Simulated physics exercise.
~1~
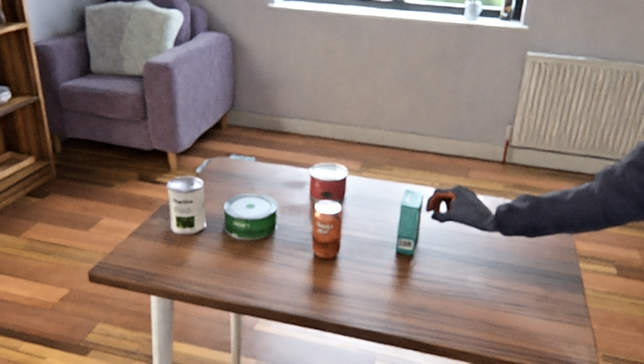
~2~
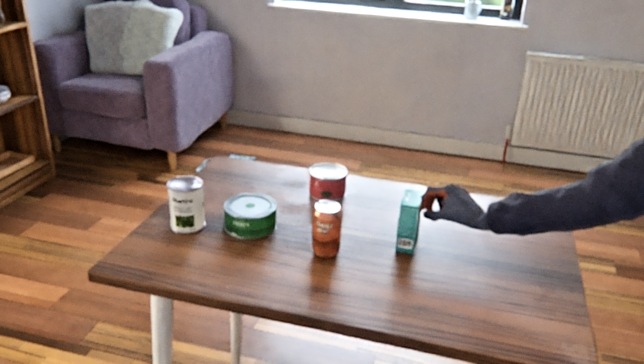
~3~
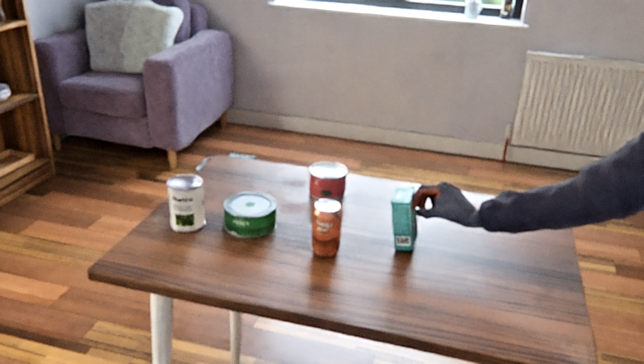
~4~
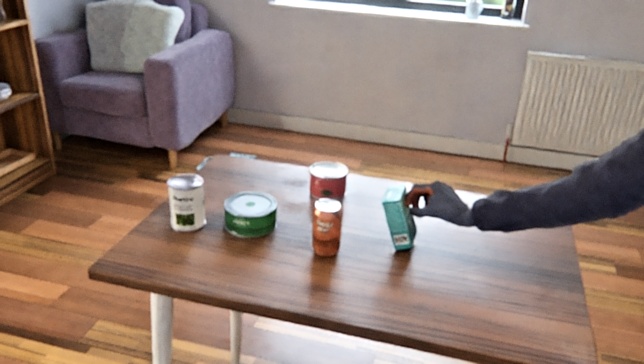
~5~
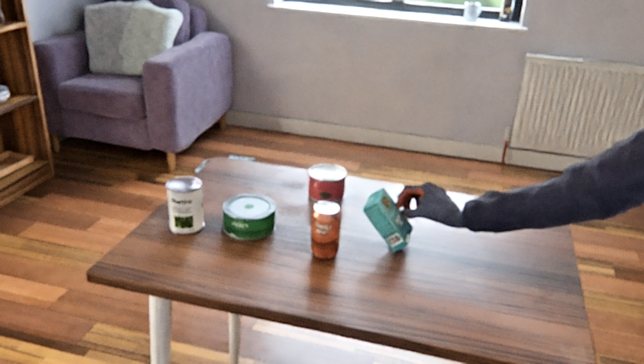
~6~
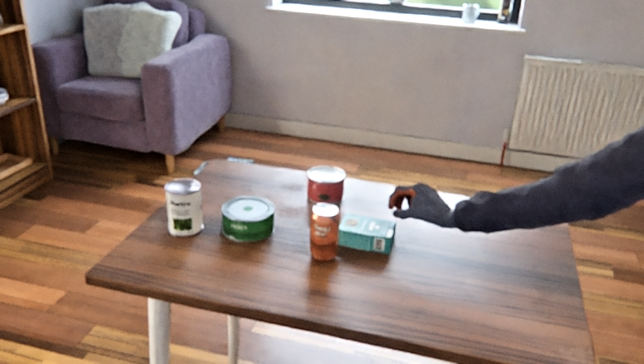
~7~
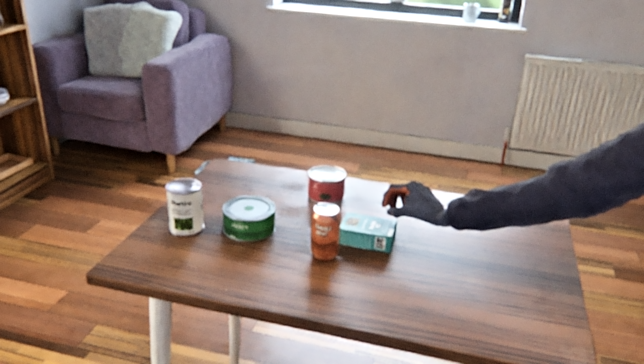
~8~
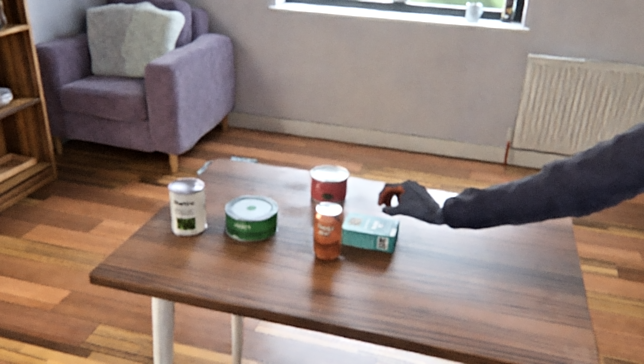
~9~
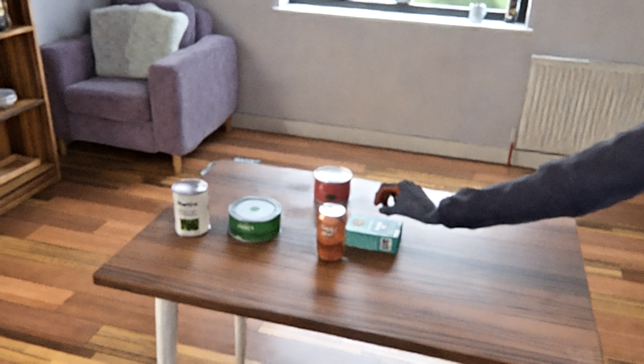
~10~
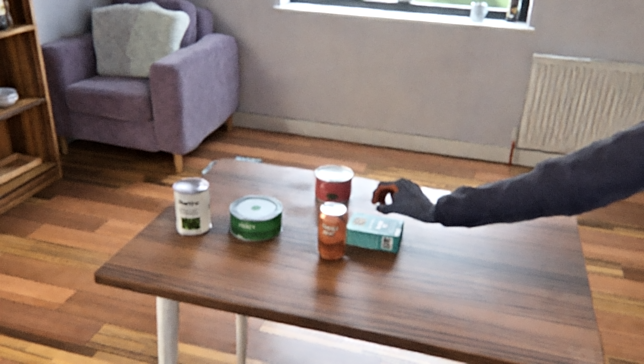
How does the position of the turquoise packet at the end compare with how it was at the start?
At the start the turquoise packet stands upright on the table, and at the end it lies on its side next to the orange can.
